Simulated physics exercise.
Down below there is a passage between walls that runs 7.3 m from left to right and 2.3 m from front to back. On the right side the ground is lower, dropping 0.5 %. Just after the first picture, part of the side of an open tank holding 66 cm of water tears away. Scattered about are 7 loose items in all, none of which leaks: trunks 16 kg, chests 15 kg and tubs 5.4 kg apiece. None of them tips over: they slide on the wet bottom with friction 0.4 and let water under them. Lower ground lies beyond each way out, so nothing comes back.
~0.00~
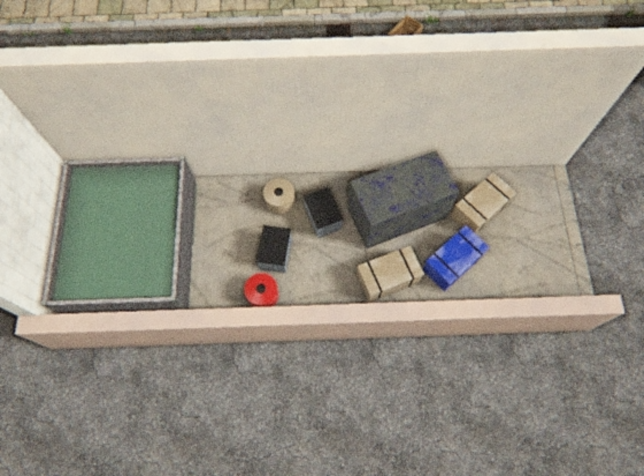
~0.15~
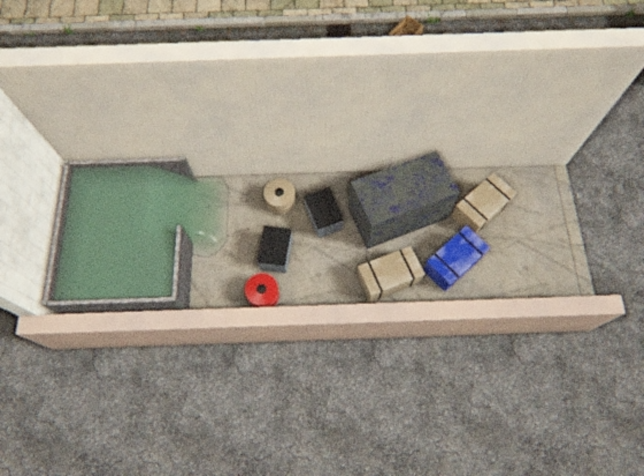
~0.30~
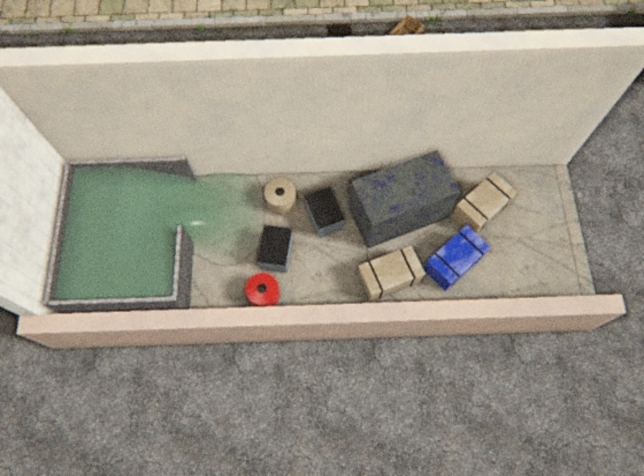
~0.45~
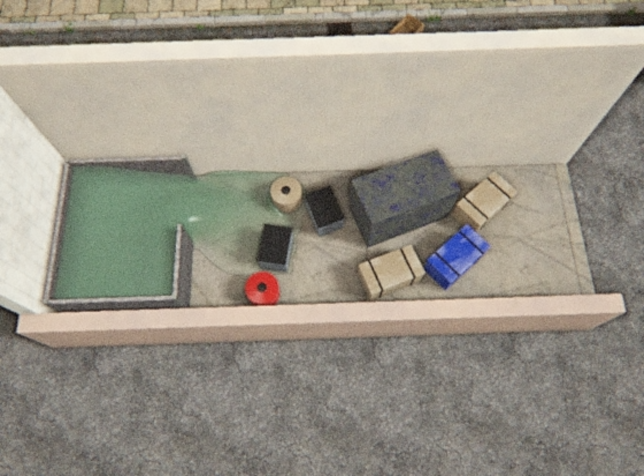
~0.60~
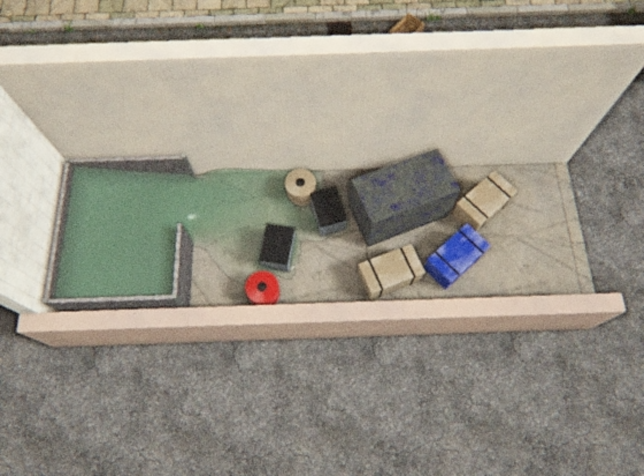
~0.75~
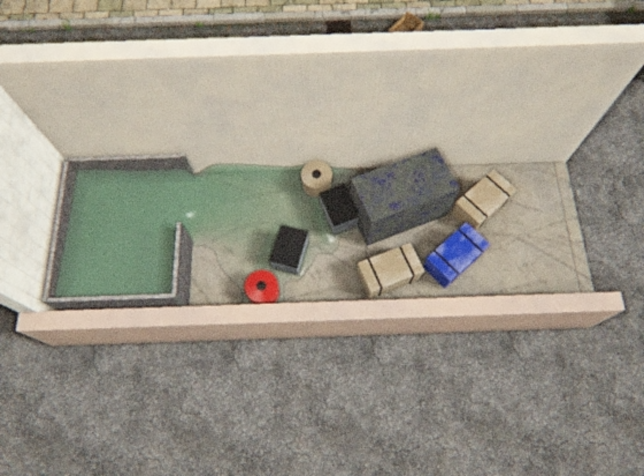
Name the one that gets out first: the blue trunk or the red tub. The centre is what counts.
Blue.
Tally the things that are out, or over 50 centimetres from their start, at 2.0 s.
I count 3 of them.
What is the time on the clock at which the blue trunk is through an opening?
Close to 3.5 s, I'd say.
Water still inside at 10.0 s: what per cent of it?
Still held: Near 54 %.
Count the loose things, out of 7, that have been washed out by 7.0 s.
Count at that moment: 4.
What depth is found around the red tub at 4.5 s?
5 cm or so.
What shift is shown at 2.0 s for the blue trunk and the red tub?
About 20 cm and 10 cm, respectively.
After 2.0 s the blue trunk is near (472, 251), 0.2 m from its start, aground; the red tub is near (262, 294), 0.1 m from its start, aground; 0 of 7 are out; 4 afloat.
After 4.5 s the blue trunk has gone out (at 3.6 s); the red tub is near (248, 221), 1.0 m from its start, aground; 3 of 7 are out; 1 afloat.
After 7.0 s the blue trunk has gone out (at 3.6 s); the red tub is near (238, 266), 0.4 m from its start, afloat; 4 of 7 are out; 2 afloat.
After 10.0 s the blue trunk has gone out (at 3.6 s); the red tub is near (307, 220), 1.1 m from its start, afloat; 5 of 7 are out; 2 afloat.
